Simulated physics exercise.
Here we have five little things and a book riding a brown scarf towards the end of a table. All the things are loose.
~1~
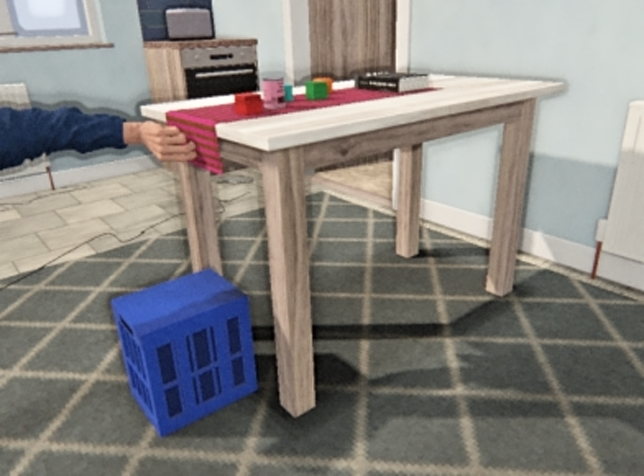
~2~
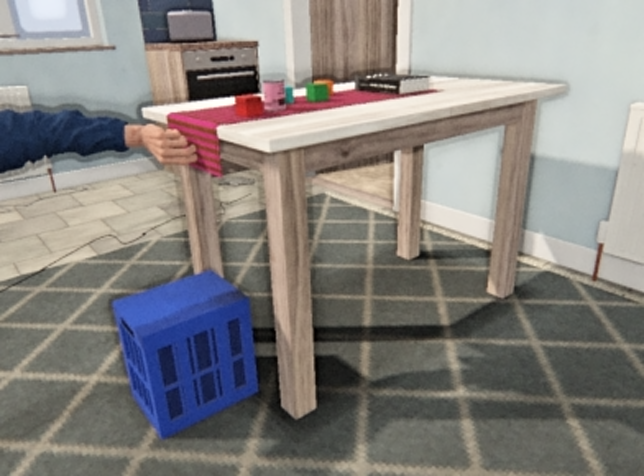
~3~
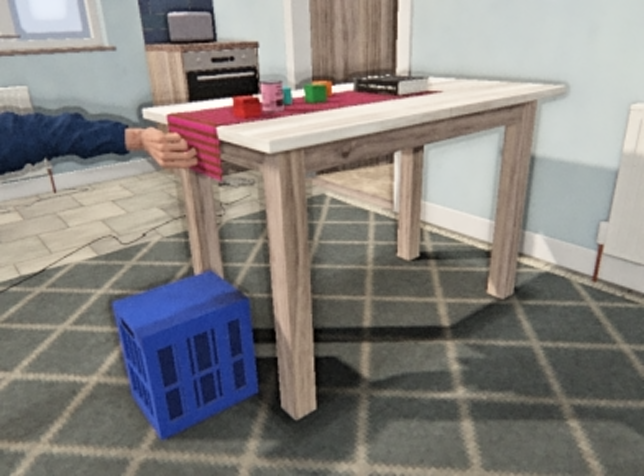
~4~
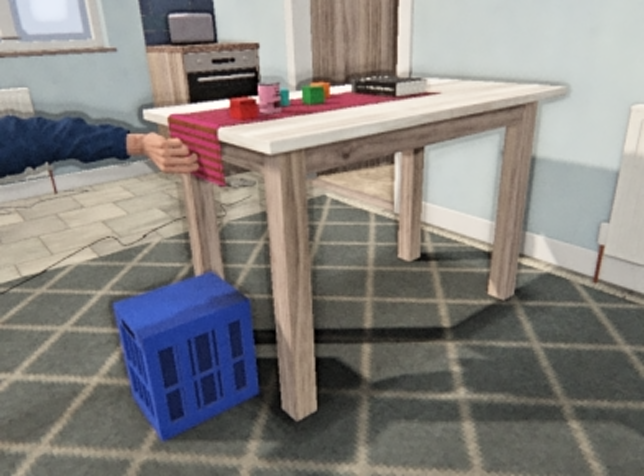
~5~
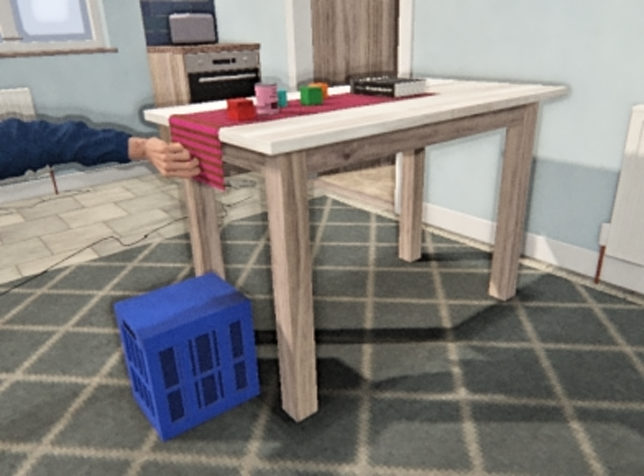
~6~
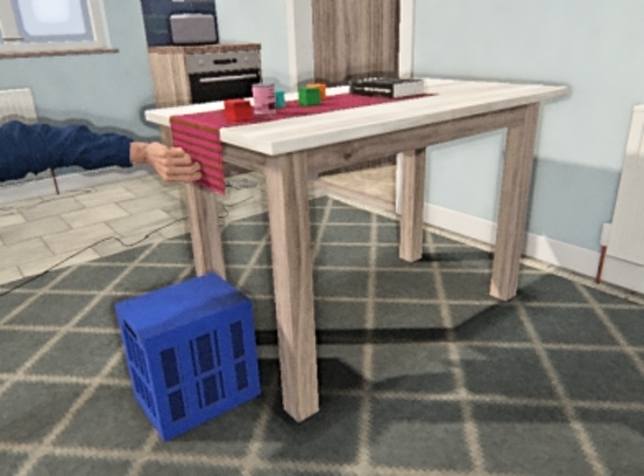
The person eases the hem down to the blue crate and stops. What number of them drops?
The table loses three.
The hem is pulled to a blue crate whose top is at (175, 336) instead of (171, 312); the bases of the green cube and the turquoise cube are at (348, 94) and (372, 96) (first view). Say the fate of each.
The green cube stays on, the turquoise cube remains up.
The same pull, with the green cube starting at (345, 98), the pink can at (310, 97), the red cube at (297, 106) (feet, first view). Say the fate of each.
The green cube holds on, the pink can remains up, the red cube falls.
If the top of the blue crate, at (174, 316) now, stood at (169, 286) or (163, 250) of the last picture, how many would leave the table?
In that case 2 and 1.
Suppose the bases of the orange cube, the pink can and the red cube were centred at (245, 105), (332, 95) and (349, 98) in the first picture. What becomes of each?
The orange cube is carried off; the pink can stays on; the red cube survives.
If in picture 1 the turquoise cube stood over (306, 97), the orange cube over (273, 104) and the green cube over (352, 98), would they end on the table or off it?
The turquoise cube remains up, the orange cube drops off, the green cube remains up.
A little later, hem near (206, 248); red cube gone.
Next, hem on the crate; red cube, pink can and turquoise cube gone.
When it is over, hem on the crate; red cube, pink can and turquoise cube gone. The count of fallen things is three.
